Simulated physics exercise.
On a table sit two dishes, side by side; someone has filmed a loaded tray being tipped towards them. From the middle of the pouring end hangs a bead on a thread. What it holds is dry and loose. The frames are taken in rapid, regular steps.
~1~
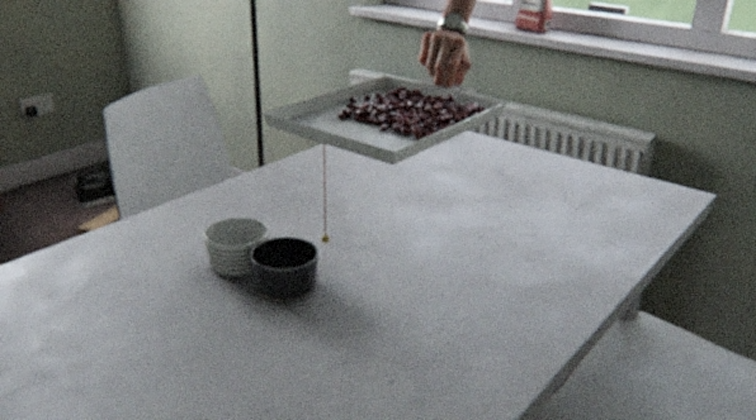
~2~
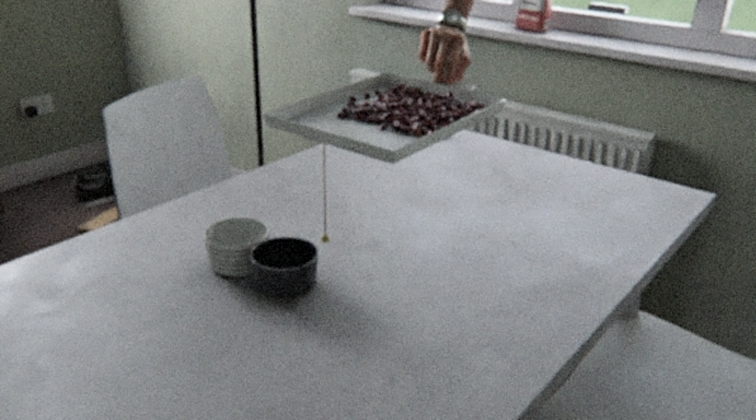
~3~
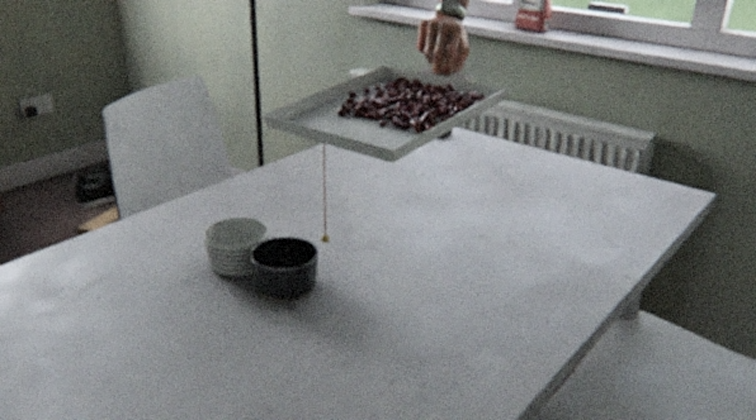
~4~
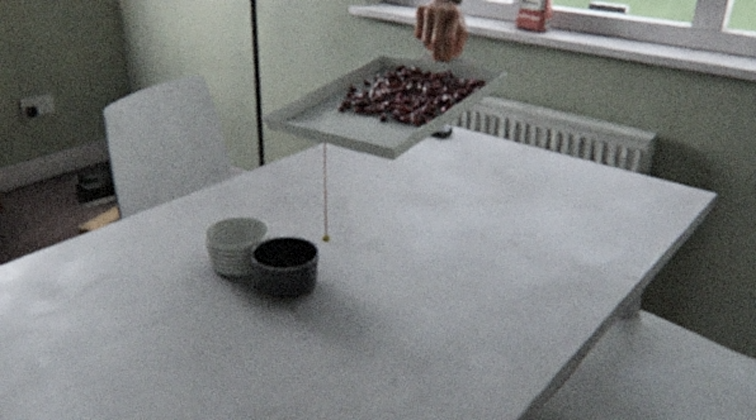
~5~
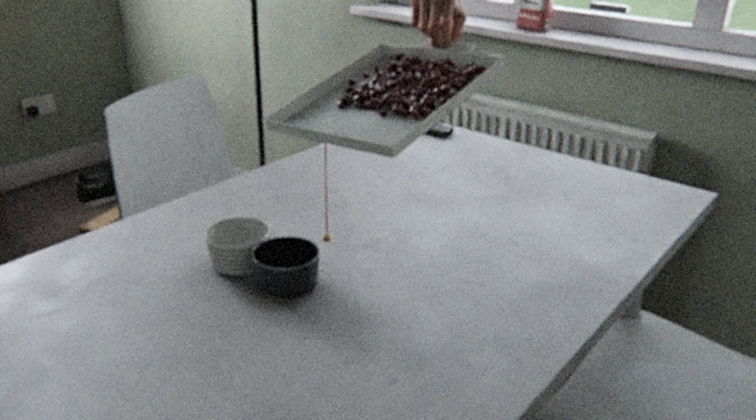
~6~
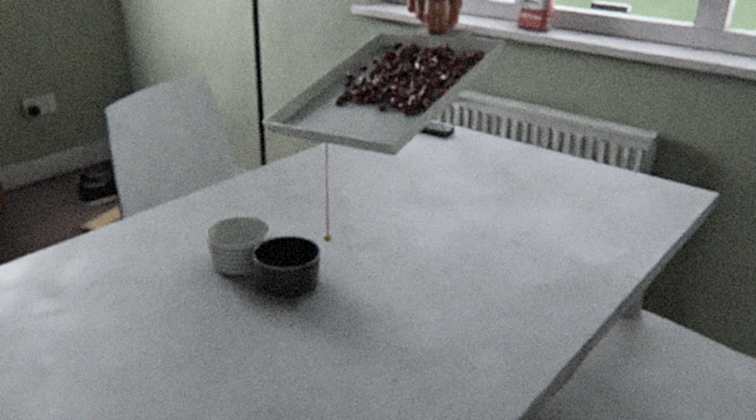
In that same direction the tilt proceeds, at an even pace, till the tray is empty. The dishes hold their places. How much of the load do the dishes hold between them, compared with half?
Between them the dishes hold more than half of the load.
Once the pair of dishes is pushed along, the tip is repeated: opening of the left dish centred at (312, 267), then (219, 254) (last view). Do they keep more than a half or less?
For the earlier try a smaller portion is kept, for the later one a smaller portion.
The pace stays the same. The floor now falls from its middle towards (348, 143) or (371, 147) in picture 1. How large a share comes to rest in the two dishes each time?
Respectively close to 20 and 0 in a hundred.
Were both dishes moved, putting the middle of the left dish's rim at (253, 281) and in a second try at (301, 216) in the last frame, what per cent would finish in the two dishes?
It comes to near 0 per cent the first time and near 0 per cent the second time.
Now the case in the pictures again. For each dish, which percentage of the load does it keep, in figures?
For the left dish some 30 %, for the right dish some 30 %.
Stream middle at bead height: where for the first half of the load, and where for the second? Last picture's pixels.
First close to (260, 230), next close to (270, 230).
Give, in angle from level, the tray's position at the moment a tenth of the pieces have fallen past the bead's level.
I'd put it at about 75 degrees.
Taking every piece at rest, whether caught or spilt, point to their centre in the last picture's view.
Once nothing moves, the middle sits near (262, 267).
Soon after the last picture, tray tipped steeply; most on the tray; about a quarter in the air.
A little later, tray tipped past a quarter turn; about a quarter on the tray; a small part in the right dish; about a quarter in the left dish; about a quarter outside both; about a quarter in the air.
Later still, tray tipped past a quarter turn; about a quarter in the right dish; about a third in the left dish; about a third outside both.
At rest, tray tipped past a quarter turn; about a quarter in the right dish; about a third in the left dish; about a third outside both.
